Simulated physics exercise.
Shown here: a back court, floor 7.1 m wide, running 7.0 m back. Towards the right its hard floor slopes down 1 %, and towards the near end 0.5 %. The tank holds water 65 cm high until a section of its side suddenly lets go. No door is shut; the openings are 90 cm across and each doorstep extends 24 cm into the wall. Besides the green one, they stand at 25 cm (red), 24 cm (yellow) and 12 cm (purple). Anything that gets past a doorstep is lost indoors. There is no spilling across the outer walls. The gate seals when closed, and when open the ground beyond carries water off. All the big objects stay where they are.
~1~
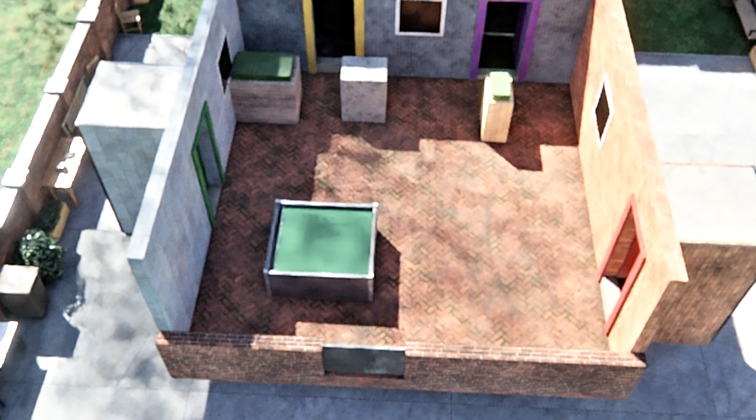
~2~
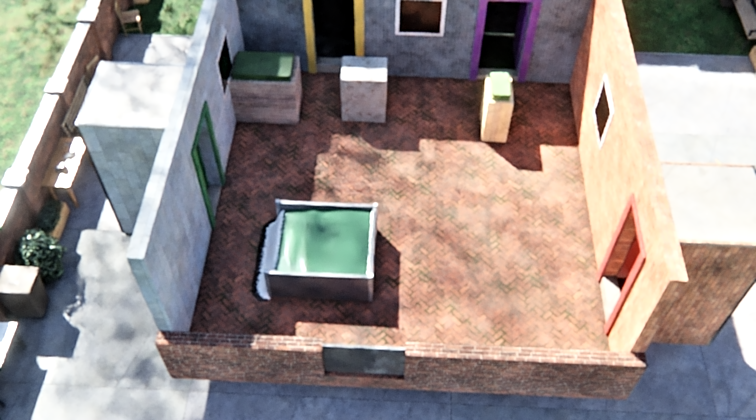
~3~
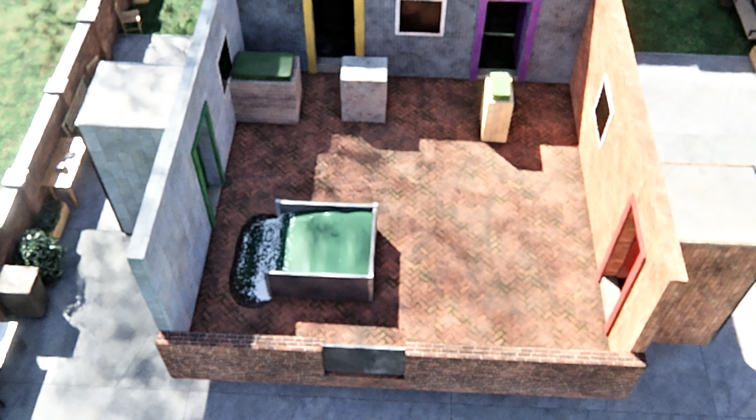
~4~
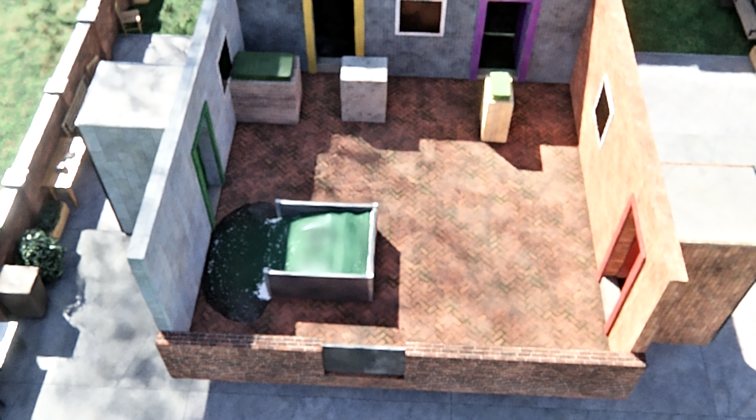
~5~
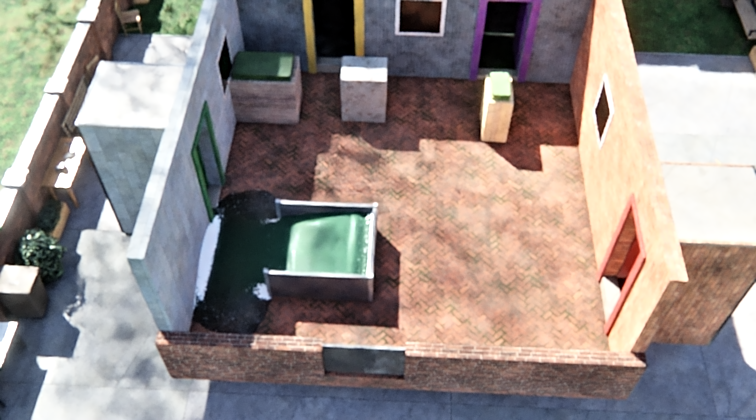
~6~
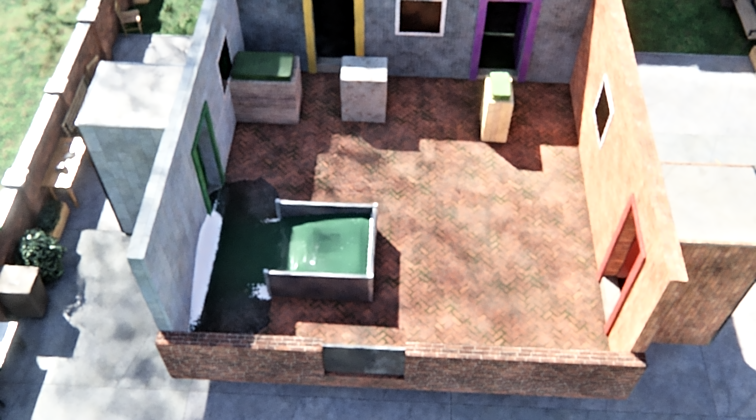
Brick-floored walled court seen from above, green water pouring from the left side of a tank and spreading to the left wall.
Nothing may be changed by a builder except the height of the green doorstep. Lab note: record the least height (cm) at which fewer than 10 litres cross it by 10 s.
Least height: 23 cm.
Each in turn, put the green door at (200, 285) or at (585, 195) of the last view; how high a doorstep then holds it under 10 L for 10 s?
36 and 7.0 cm.
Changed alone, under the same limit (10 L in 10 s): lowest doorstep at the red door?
Door red, min height approx. 9.0 cm.
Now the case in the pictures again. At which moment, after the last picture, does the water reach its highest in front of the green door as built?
Approximately 0.6 s.
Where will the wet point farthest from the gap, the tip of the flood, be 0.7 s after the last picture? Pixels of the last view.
Near pixel (234, 133).
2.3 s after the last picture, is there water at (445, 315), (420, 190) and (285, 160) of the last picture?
Listed order - soaked through, unwetted, soaked through.
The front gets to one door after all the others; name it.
Final door: Purple.
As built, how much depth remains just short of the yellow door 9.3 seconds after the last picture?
It works out to about 2.0 centimetres deep.
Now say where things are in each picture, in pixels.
The tank at (323, 240) is whole and still, 65 cm deep; the green door at (209, 170) is dry, in the first picture.
Water pours out at (276, 253) and has run 0.3 m, to (257, 293); about 8 cm deep outside, 65 cm at the back, in the second picture.
Water pours out at (277, 254) and has run 0.7 m, to (234, 289); about 12 cm deep outside, 65 cm at the back, in the third picture.
The gap is at (277, 254), the front 1.2 m out at (206, 276); the back of the tank holds 61 cm, in the fourth picture.
The gap is at (277, 255), the front 1.4 m out at (208, 217); the back of the tank holds 55 cm, in the fifth picture.
The front is at a hidden place, 1.6 m from the gap at (277, 255); 3.6 m2 of floor is wet, 55 cm left at the back; water is at the green door at (209, 170), in the sixth picture.
Then, 0.7 s after the last picture water covers 10 % of the floor, deepest (44 cm) near (185, 355); 20 cm at the green door, 39 litres in over its 5 cm doorstep.
Then, 2.3 s after the last picture water covers 30 % of the floor, deepest (24 cm) near (185, 355); 11 cm at the green door, 125 litres in over its 5 cm doorstep.
Then, 9.3 s after the last picture water covers 85 % of the floor, deepest (9 cm) near (590, 242); 3 cm at the green door, 142 litres in over its 5 cm doorstep.
At the green door as built, the water peaked near 20 cm, 0.7 s after the last picture.
With a doorstep of 20.5 cm, 16 litres would have come in within the 10 s; with 27.5 cm, 2 litres. So under 10 litres takes about 23 cm.
